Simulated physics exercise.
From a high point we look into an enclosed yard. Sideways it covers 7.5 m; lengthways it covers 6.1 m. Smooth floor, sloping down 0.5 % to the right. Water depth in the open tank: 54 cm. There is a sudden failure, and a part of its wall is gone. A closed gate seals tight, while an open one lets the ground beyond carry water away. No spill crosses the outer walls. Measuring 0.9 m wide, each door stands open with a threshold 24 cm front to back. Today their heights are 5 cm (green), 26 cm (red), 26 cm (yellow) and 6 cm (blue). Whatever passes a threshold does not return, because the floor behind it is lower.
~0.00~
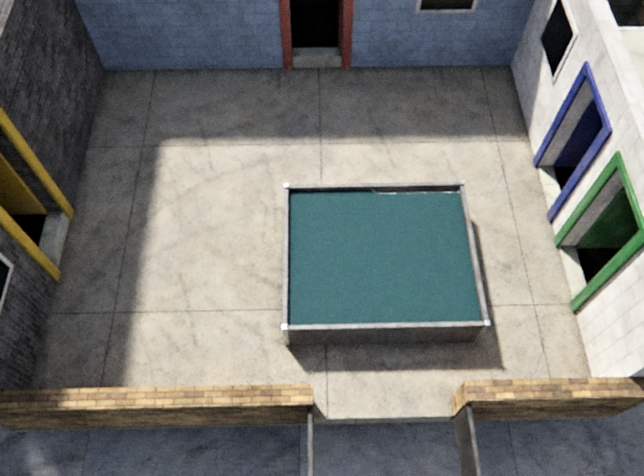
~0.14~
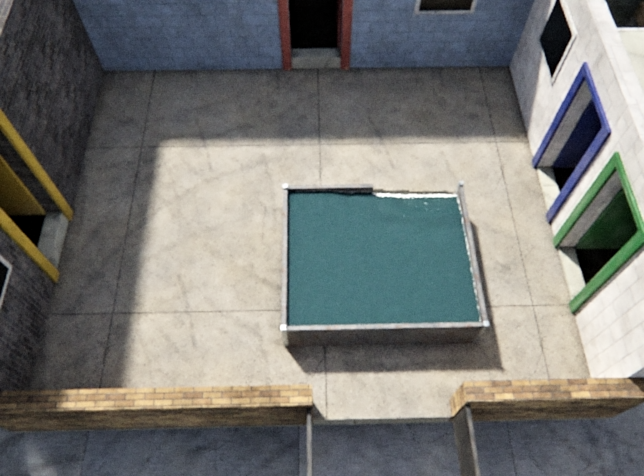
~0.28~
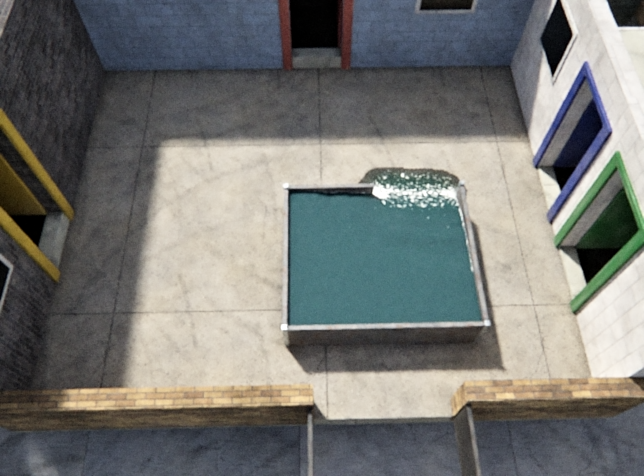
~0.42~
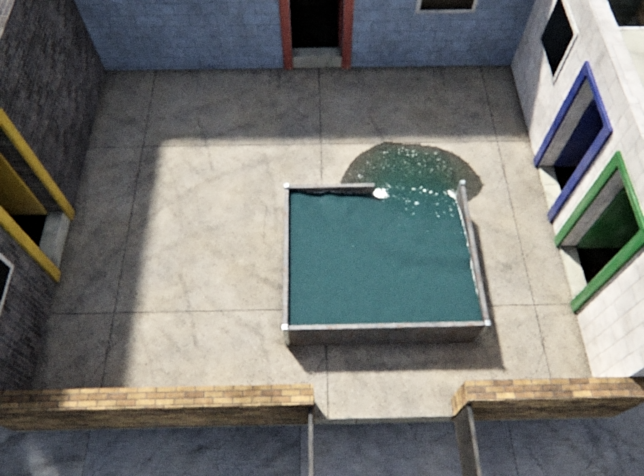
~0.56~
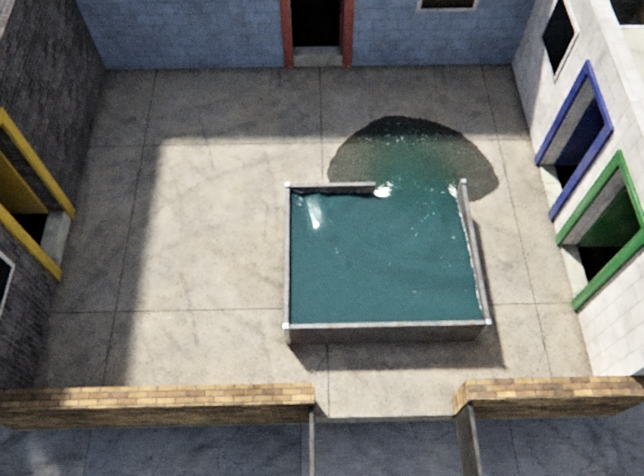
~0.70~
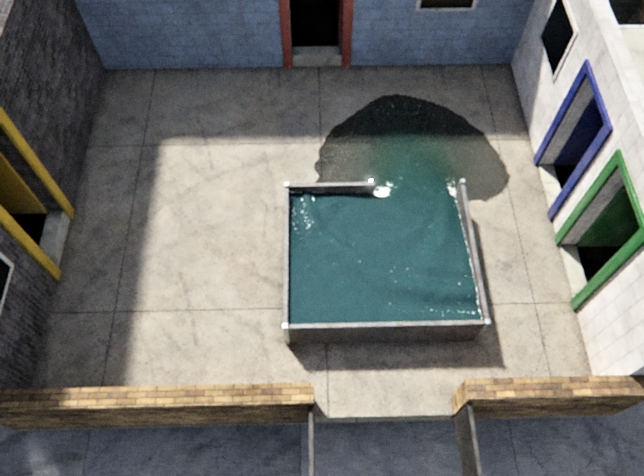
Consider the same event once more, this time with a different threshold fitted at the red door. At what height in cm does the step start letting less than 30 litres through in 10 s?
At about 11.5 cm.
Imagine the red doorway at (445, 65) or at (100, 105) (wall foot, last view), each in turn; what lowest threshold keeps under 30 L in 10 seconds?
Roughly 21 cm for the first and 9.0 cm for the second.
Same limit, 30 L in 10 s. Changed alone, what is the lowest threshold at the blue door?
At blue, roughly 7.5 cm.
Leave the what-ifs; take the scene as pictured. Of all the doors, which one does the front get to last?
Door: Yellow.
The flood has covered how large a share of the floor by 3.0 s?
Around 30 per cent of the floor.
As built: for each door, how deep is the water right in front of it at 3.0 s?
Depths in cm - green: 0, red: 16, yellow: 0, blue: 4.
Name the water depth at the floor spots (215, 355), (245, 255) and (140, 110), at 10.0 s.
Approx. 6 / 2 / 9 cm.
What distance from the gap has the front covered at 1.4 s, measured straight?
Some 3.4 m out.
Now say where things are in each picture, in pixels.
The first frame shows the open tank at (379, 253) is whole and still, 54 cm deep; the red door at (317, 23) is dry.
In the second frame, the front is at a hidden place, 0.3 m from the gap on the far side; 0.3 m2 of floor is wet, 54 cm left at the back.
In the third frame, water pours out on the far side and has run 0.7 m, to (375, 173); about 10 cm deep outside, 54 cm at the back.
In the fourth frame, water pours out on the far side and has run 1.2 m, to (384, 147); about 7 cm deep outside, 54 cm at the back.
In the fifth frame, the gap is on the far side, the front 1.8 m out at (386, 121); the back of the open tank holds 54 cm.
In the sixth frame, the front is at (387, 100), 2.3 m from the gap on the far side; 4.4 m2 of floor is wet, 53 cm left at the back; the red door at (317, 21), 3.4 m from the gap, is still 1.4 m from the nearest water.
After 1.4 s water covers 25 % of the floor, deepest (34 cm) near (439, 201); it has not reached the red door.
After 3.0 s water covers 30 % of the floor, deepest (32 cm) near (429, 70); 16 cm at the red door, 0 litres in over its 26 cm threshold.
After 10.0 s water covers 95 % of the floor, deepest (12 cm) near (499, 76); 8 cm at the red door, 0 litres in over its 26 cm threshold.
At the red door as built, the water arrived by 1.5 s and peaked near 17 cm at 2.8 s.
Run again over the same 10 s with other heights there, 52 litres in over 10 cm, 10 litres over 14 cm. The limit of 30 litres is kept from about 11.5 cm up.
